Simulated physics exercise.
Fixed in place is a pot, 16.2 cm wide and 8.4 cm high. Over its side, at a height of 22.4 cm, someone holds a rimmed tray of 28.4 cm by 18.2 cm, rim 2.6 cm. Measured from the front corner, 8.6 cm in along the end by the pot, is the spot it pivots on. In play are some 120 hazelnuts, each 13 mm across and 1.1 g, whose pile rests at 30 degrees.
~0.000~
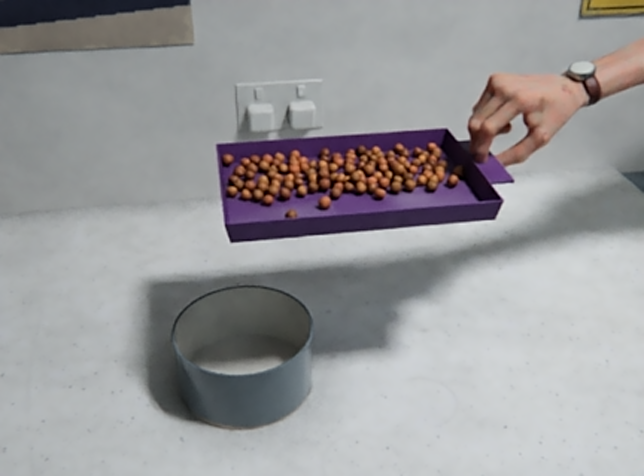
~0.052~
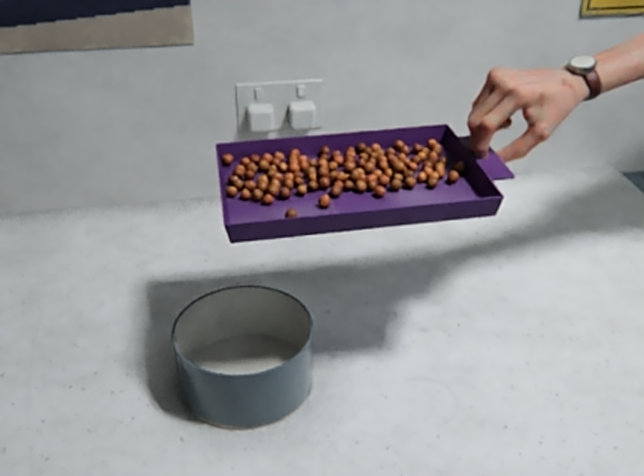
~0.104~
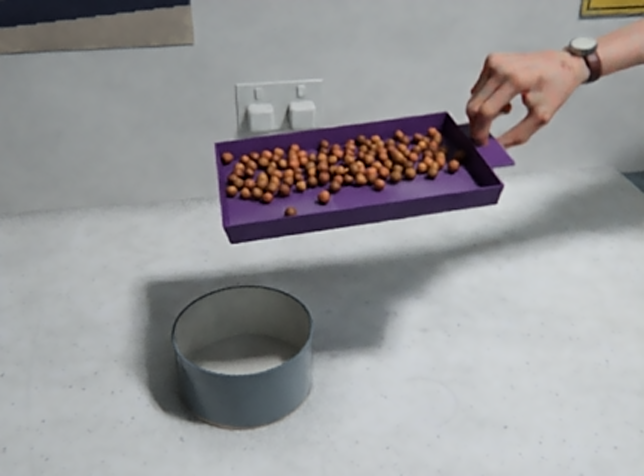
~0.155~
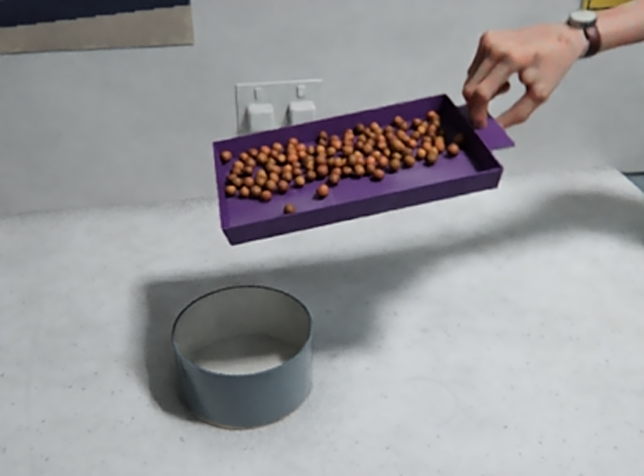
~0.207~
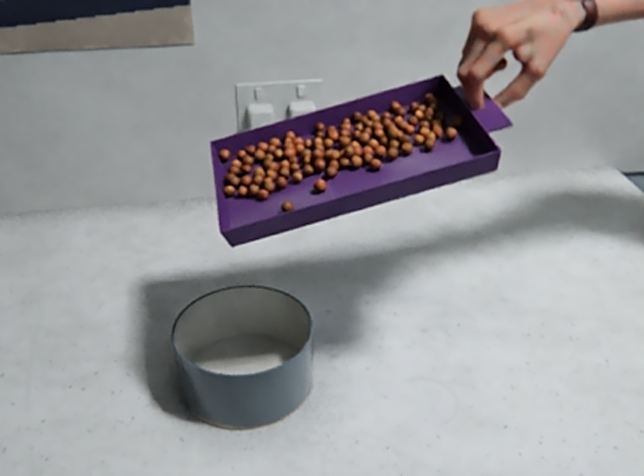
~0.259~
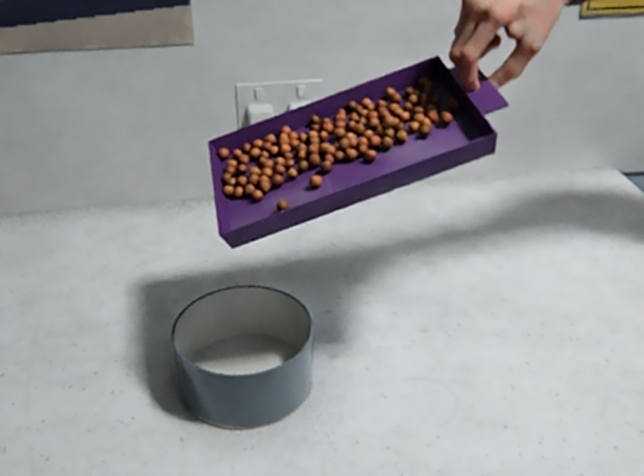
The footage shows a hand gripping the tab of a purple rimmed tray of small round brown nuts above a grey pot, then raising the tray's right end so it slopes down leftward, the nuts staying bunched together.
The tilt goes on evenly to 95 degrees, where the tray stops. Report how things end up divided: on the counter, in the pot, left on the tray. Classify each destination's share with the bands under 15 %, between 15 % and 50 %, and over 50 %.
Counter: Between 15 % and 50 %; pot: Over 50 %; tray: Under 15 %.
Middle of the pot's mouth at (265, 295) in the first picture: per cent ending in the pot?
Roughly 0 per cent.
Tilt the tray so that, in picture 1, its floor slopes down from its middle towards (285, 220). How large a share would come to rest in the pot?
Estimate: Some 90 per cent.
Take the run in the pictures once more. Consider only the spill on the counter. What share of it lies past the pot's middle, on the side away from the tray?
Some 100 per cent of the spill lies beyond the centre.
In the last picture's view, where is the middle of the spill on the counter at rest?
Look close to (93, 423) in the last picture.
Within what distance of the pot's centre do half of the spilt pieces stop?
That comes to near 22 cm.
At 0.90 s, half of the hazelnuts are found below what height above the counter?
Roughly 24 cm above the counter.
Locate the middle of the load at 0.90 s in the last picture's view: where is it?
Approx. (218, 200).
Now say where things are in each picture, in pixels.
In the first picture, tray tilt 0 degrees, front corners at (229, 221) and (498, 199); middle of the pieces at (350, 169); pot at (243, 327).
In the second picture, tray tilt 1 degrees, front corners at (229, 222) and (498, 195); middle of the pieces at (349, 167).
In the third picture, tray tilt 4 degrees, front corners at (228, 223) and (498, 184), lowest corner left front; middle of the pieces at (349, 161).
In the fourth picture, tray tilt 9 degrees, front corners at (226, 226) and (497, 167), lowest corner left front; middle of the pieces at (348, 151).
In the fifth picture, tray tilt 14 degrees, front corners at (225, 228) and (495, 149), lowest corner left front; middle of the pieces at (345, 142).
In the sixth picture, tray tilt 19 degrees, front corners at (223, 230) and (491, 132), lowest corner left front; middle of the pieces at (340, 133); pot at (243, 327). Its pace works out near 95 degrees a second.
After 0.64 s, tilt 56 degrees; the tray holds 100 %, the pot 0 %.
After 0.90 s, tilt 80 degrees; the tray holds 80 %, the pot 0 %.
Then, at 1.26 s, tilt 95 degrees; the tray holds 15 %, the pot 35 %.
At rest (2.3 s), counter 45 %, pot 55 %, tray 0 %.
